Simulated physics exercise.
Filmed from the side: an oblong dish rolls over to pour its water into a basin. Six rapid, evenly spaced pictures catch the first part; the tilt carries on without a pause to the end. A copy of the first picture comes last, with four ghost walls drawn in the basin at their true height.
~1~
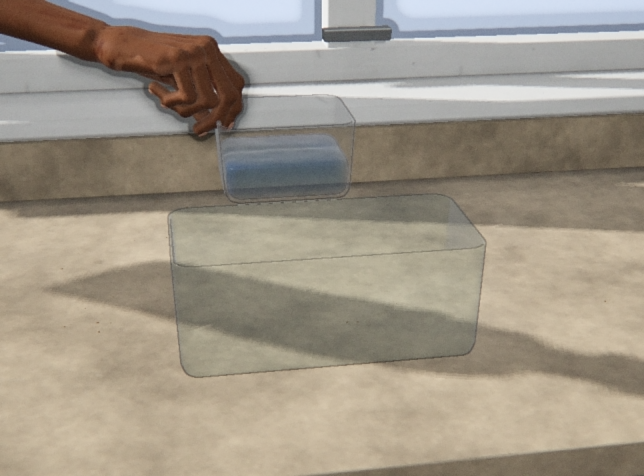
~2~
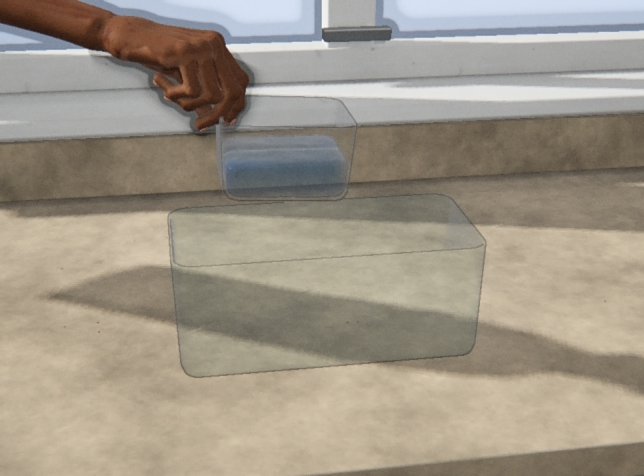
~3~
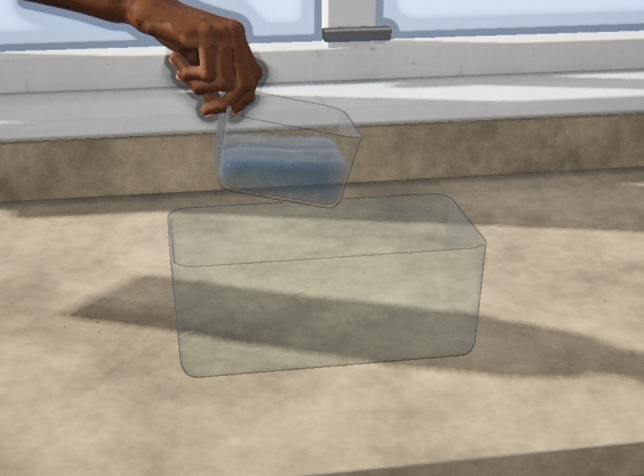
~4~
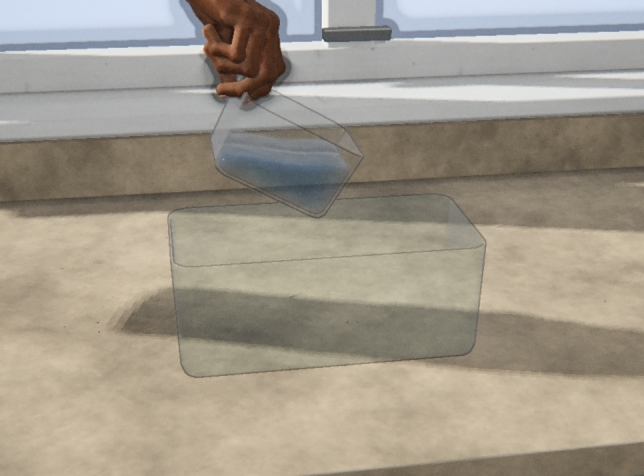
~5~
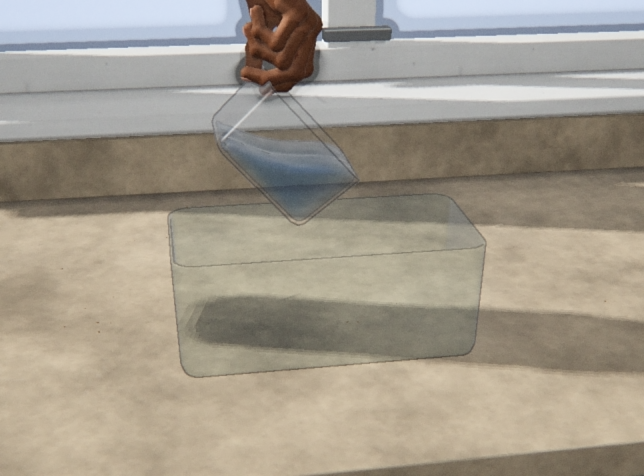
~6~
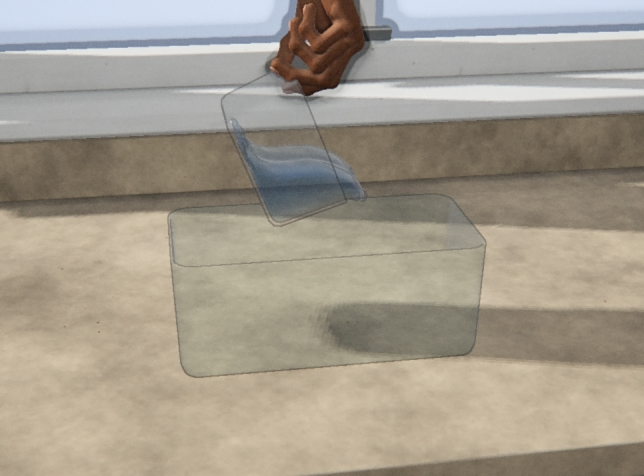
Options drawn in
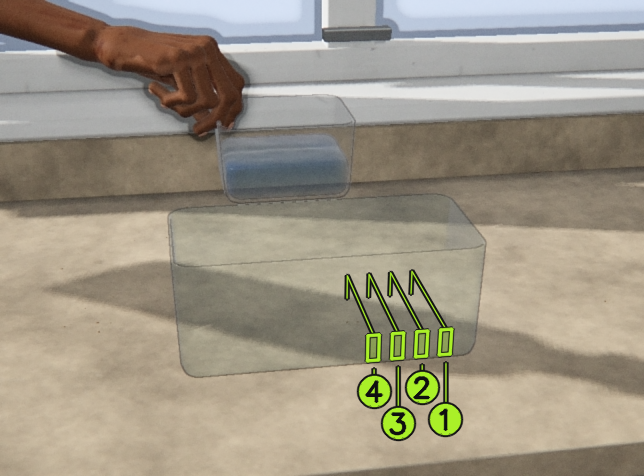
At the start, a hand holds a small clear dish of blue water upright above a larger, empty clear basin. The hand moves to the right as the dish tips steadily rightward and the water gathers toward its lowered side. Finally, with the dish steeply tilted, water slips over its lip.
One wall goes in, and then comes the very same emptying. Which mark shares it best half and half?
Go for 4.
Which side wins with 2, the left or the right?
More ends on the left.
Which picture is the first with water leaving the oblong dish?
Picture 6.
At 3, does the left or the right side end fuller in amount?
More ends on the left.
In lime, 1 at (445, 363); 2 at (422, 365); 3 at (398, 367); 4 at (374, 369).
With 1, about 78 % ends left of the wall and 18 % right of it; 3 % is lost outside.
With 2, about 77 % ends left of the wall and 19 % right of it; 4 % is lost outside.
With 3, about 76 % ends left of the wall and 22 % right of it.
With 4, about 51 % ends left of the wall and 47 % right of it.
